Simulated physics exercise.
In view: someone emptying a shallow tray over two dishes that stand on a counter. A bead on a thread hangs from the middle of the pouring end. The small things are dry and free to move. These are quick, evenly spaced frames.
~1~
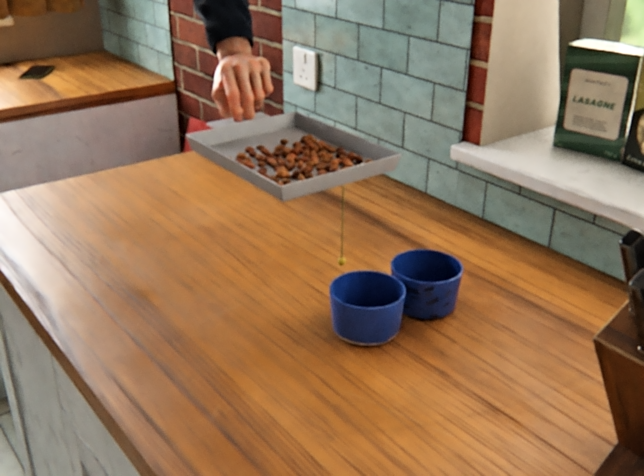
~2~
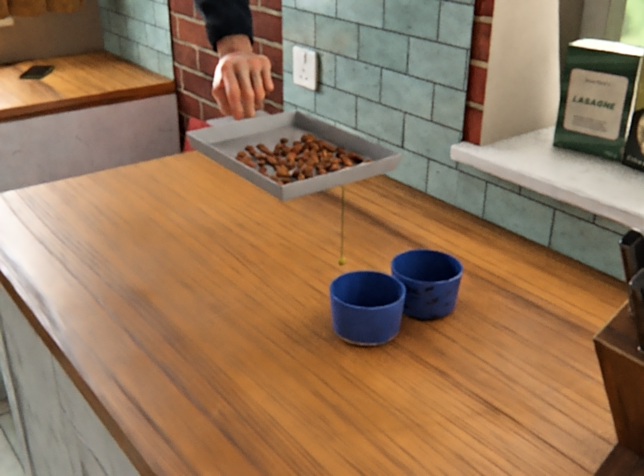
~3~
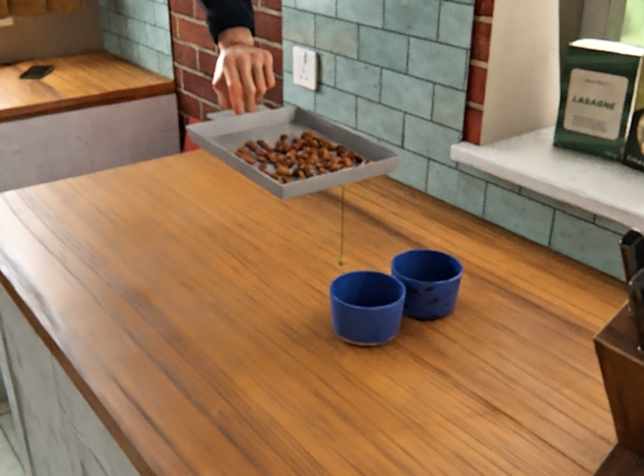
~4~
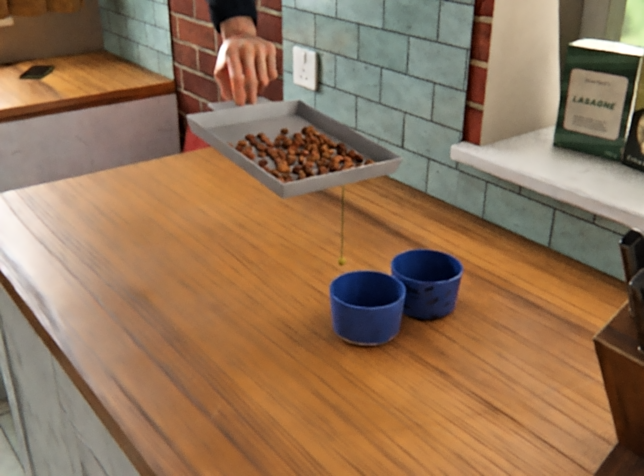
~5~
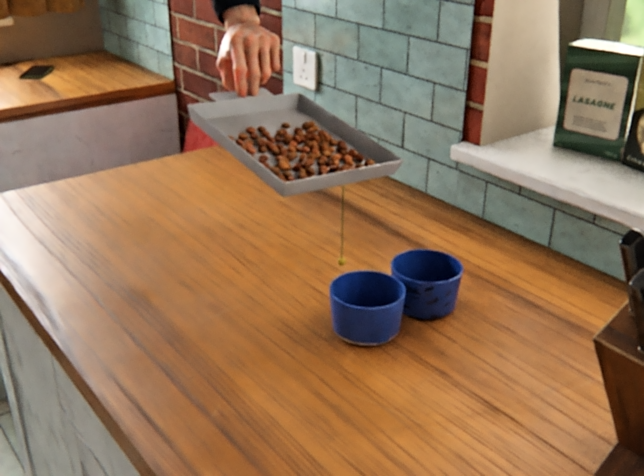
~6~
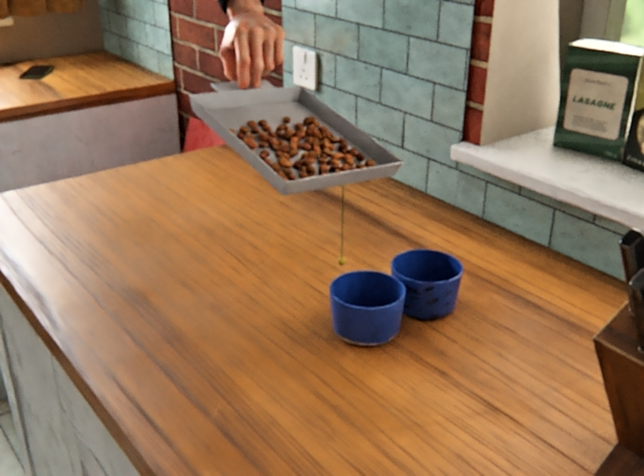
A hand slowly raises the back of a gray tray of brown pieces above two blue bowls.
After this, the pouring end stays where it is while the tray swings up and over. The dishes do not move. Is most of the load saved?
Caught overall: Over half.
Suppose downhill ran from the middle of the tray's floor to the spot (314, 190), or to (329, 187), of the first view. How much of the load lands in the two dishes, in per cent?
In turn 30 and 50 in a hundred.
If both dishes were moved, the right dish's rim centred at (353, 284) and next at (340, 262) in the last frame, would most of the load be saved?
First not half, then under half.
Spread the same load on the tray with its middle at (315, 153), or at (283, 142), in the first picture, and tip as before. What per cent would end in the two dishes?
The first gives 60 %, the second 70 %.
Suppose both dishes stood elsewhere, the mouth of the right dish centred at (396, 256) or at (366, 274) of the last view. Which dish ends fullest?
First the right dish, then the right-hand dish.
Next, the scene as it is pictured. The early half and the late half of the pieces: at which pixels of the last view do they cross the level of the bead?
Around (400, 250) and then (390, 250).
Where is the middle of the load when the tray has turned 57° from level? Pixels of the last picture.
Close to (353, 159).
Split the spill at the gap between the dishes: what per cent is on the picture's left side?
It comes to 90 per cent or so.
Shortly afterwards, tray tipped steeply; all but a few on the tray; only a few in the air.
Next, tray tipped right over; near half on the tray; a little in the left dish; near a quarter in the right dish; near a quarter in the air.
Some moments later, tray tipped past a quarter turn; near a quarter in the left dish; near half in the right dish; near a quarter outside both.
In the end, tray tipped past a quarter turn; near a quarter in the left dish; near half in the right dish; near a quarter outside both.
